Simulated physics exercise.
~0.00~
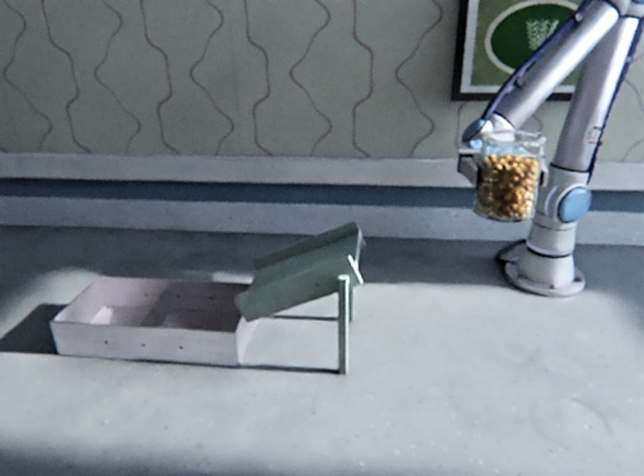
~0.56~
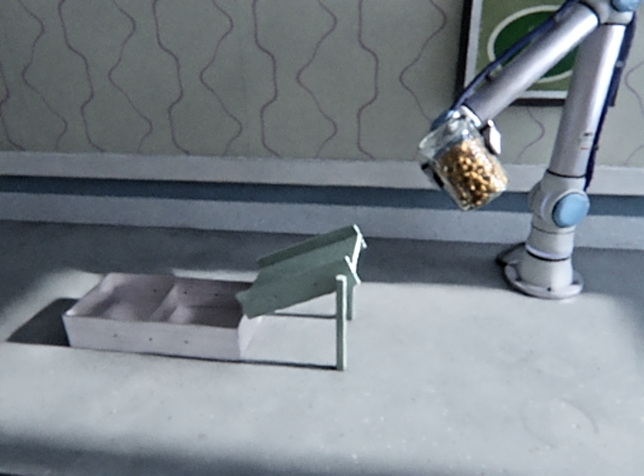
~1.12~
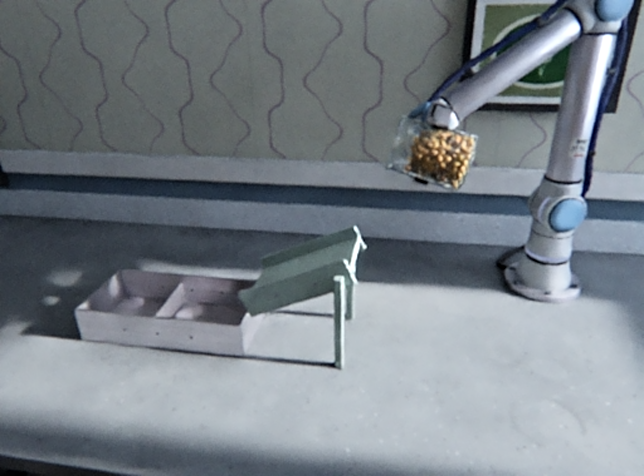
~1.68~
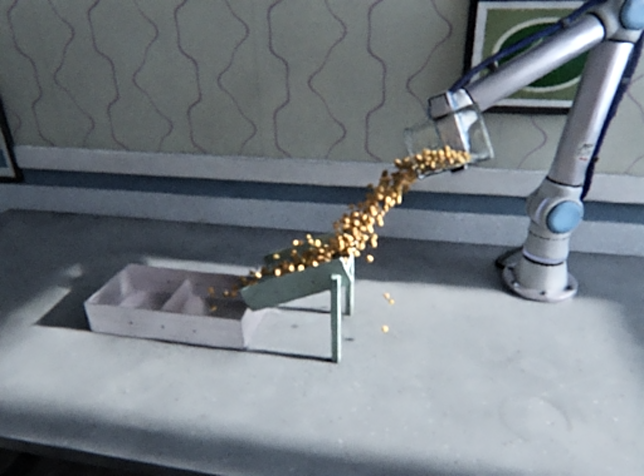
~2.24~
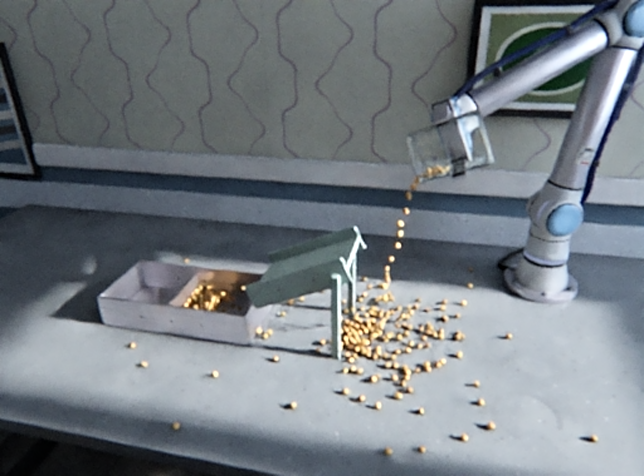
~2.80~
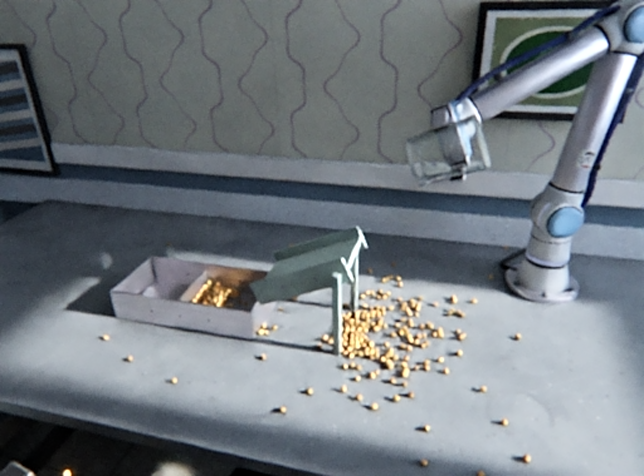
At first, a robot arm on the right holds a clear cup of dried chickpeas upright above a pale table, with a green sloping chute and a divided, pale open box to the left. The arm swings the cup leftward and tips it onto its side. Chickpeas then pour out in a thick stream onto the chute, some sliding into the box. The stream thins to a trickle that falls short of the chute, and chickpeas scatter across the table. Finally, the emptied cup hangs tilted, with a small pile in the box's nearer compartment and more chickpeas strewn around the chute's legs.
